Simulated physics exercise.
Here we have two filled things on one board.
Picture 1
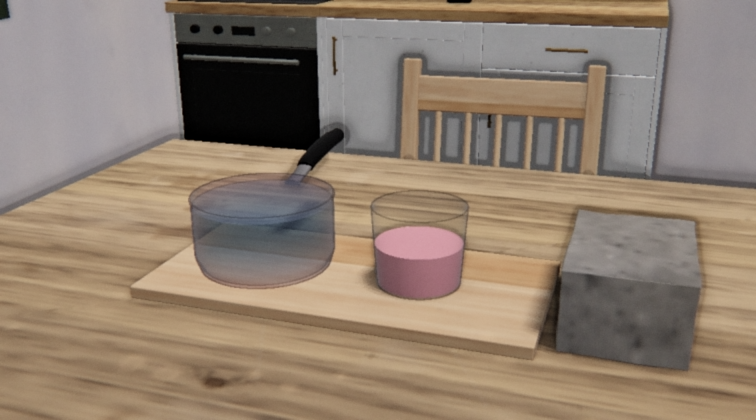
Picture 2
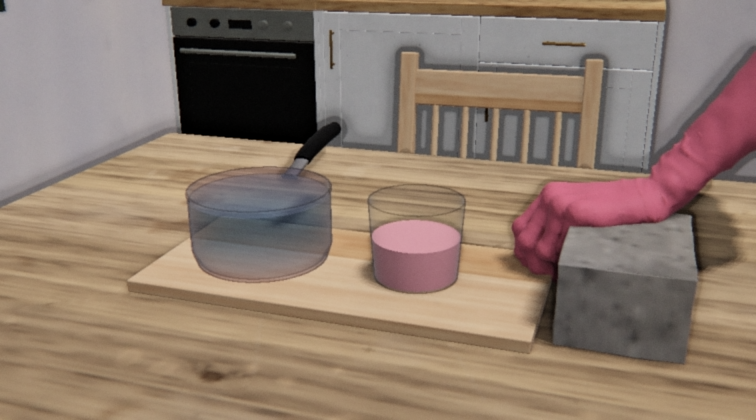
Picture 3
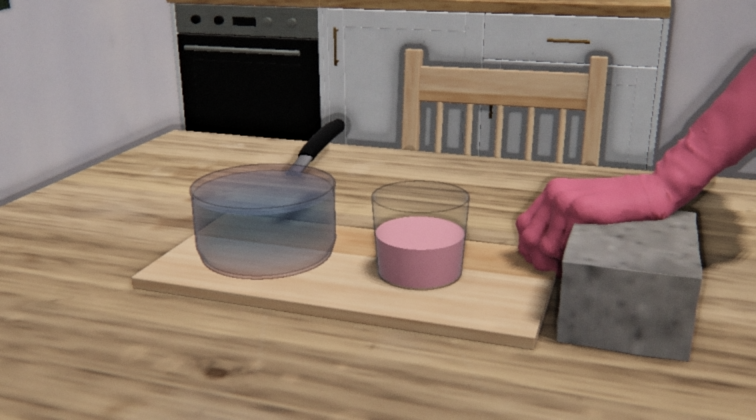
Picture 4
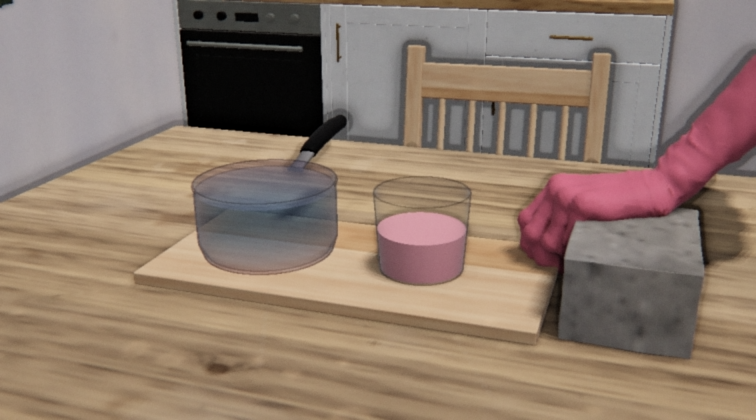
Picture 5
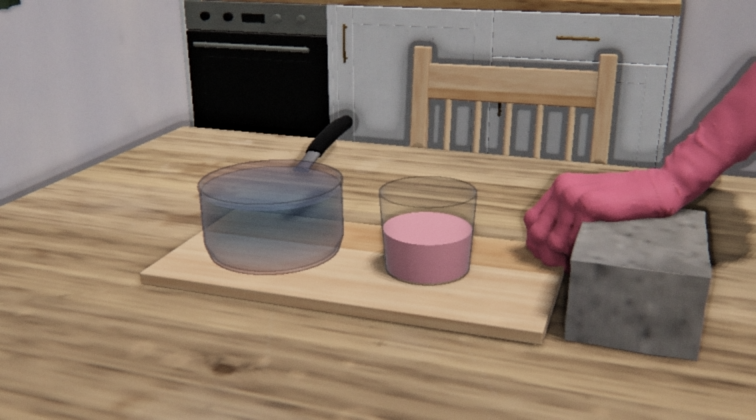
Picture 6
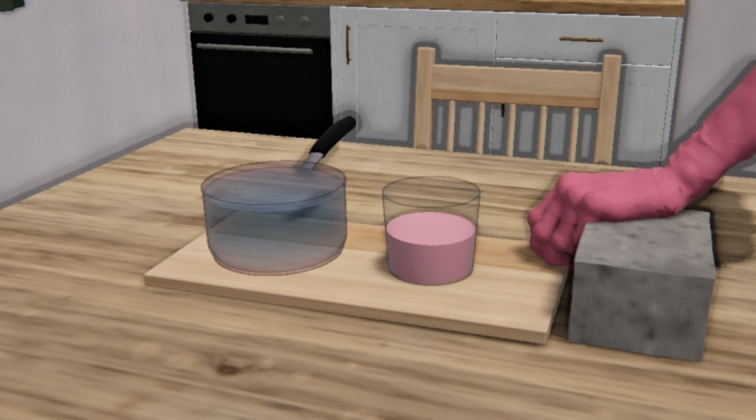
A pink hand reached in from the right and took hold of the wooden board's end behind a grey block, barely lifting it, while the saucepan and half-full tub of pink liquid stayed in place.
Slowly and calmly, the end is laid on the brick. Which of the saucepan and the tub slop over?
One by one: Saucepan: Some gets out. Tub: All stays in.
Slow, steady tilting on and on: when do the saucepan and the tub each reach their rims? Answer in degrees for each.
The first goes near 8°, the next near 45°.
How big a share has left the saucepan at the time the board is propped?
14 per cent.
Shortly, the board slopes by about 7°; saucepan, none is lost; tub, none is lost.
Then, the board slopes by about 14°; saucepan, it has lost some; tub, none is lost.
At the finish, the board slopes by about 13°, resting on the brick; saucepan, it has lost some; tub, none is lost.
